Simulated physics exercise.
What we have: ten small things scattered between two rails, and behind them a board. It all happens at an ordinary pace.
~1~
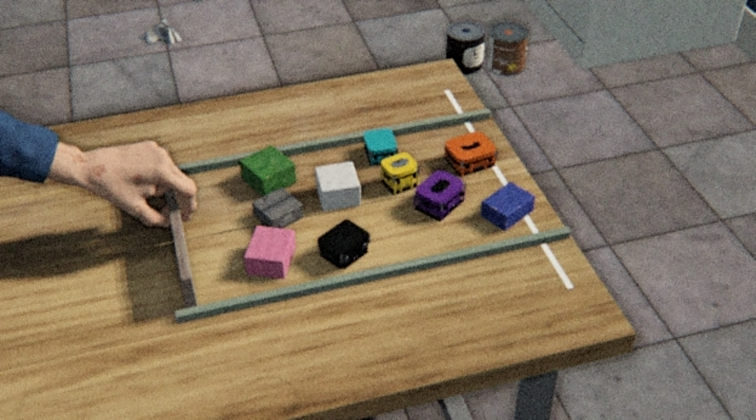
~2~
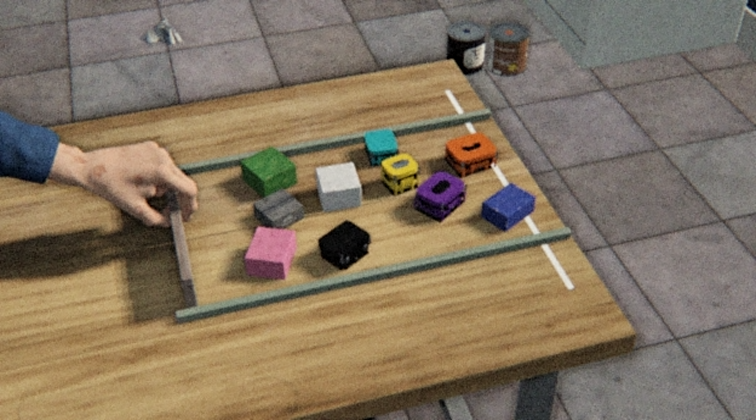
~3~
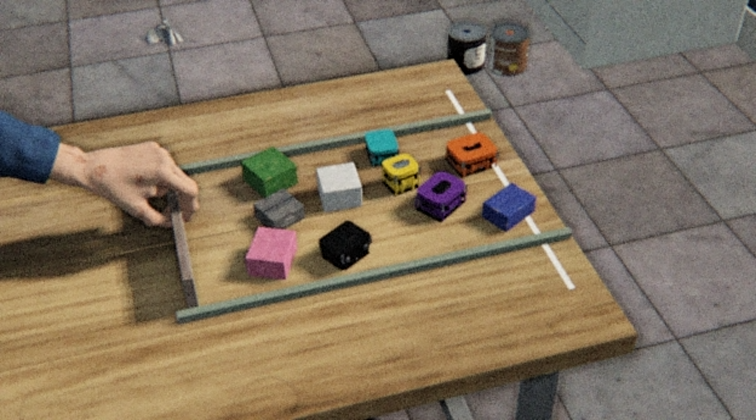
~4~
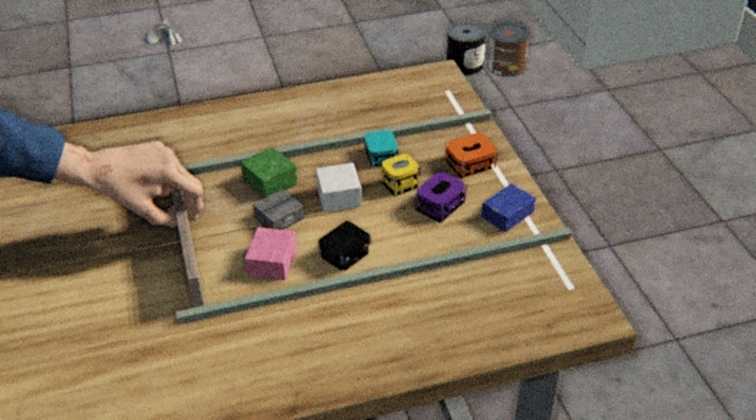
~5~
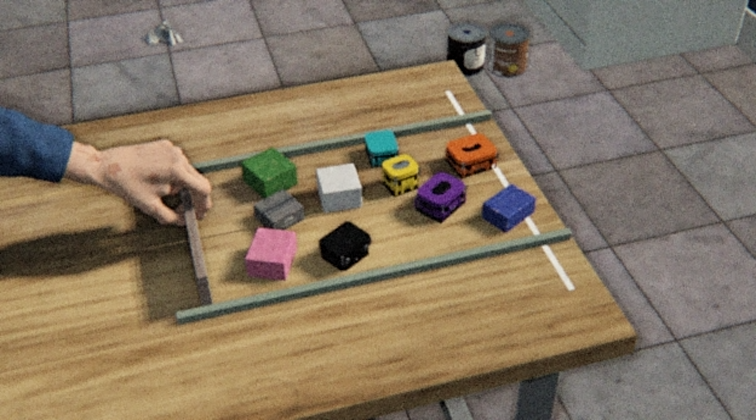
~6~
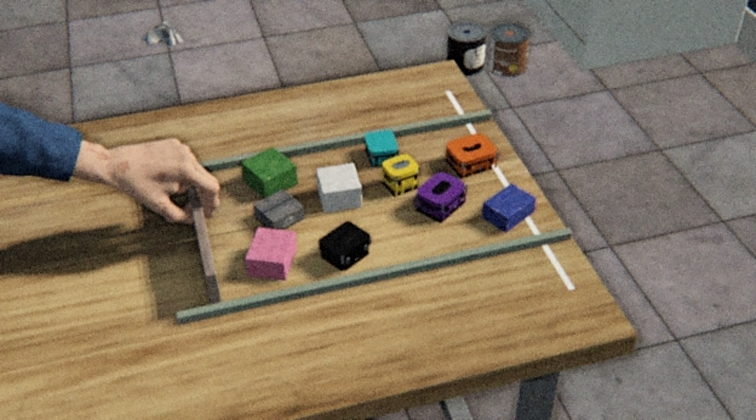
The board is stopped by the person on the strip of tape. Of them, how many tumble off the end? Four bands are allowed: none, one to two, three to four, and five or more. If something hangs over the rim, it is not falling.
The answer is five or more.
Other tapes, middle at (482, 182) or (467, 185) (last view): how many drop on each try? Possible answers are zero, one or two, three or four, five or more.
Okay, so it's more than four for the first place and 3 or 4 for the second.
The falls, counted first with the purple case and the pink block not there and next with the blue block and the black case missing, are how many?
First try: 5 fallen; other try: 5.
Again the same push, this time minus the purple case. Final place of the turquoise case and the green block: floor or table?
Well, the turquoise case goes off the edge while the green block is still there.
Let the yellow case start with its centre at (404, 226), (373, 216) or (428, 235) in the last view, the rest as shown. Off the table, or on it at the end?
Order of tries: Off, off, off.
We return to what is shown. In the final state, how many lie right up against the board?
All in all, 3.
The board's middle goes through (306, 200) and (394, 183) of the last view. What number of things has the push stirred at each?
In order, the tallies are 5 and 9.
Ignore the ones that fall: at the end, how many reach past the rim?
The count is 3.
Early on, none off yet; blue block at rest near (509, 208); orange case at rest near (471, 156); purple case at rest near (441, 197).
A while later, none off yet; blue block travelled a little near (523, 205); orange case travelled about its own width near (512, 142); purple case travelled about its own width near (478, 195).
Finally, the number that fall off is five or more; lost, black case, white block, turquoise case, yellow case, purple case, orange case and blue block.
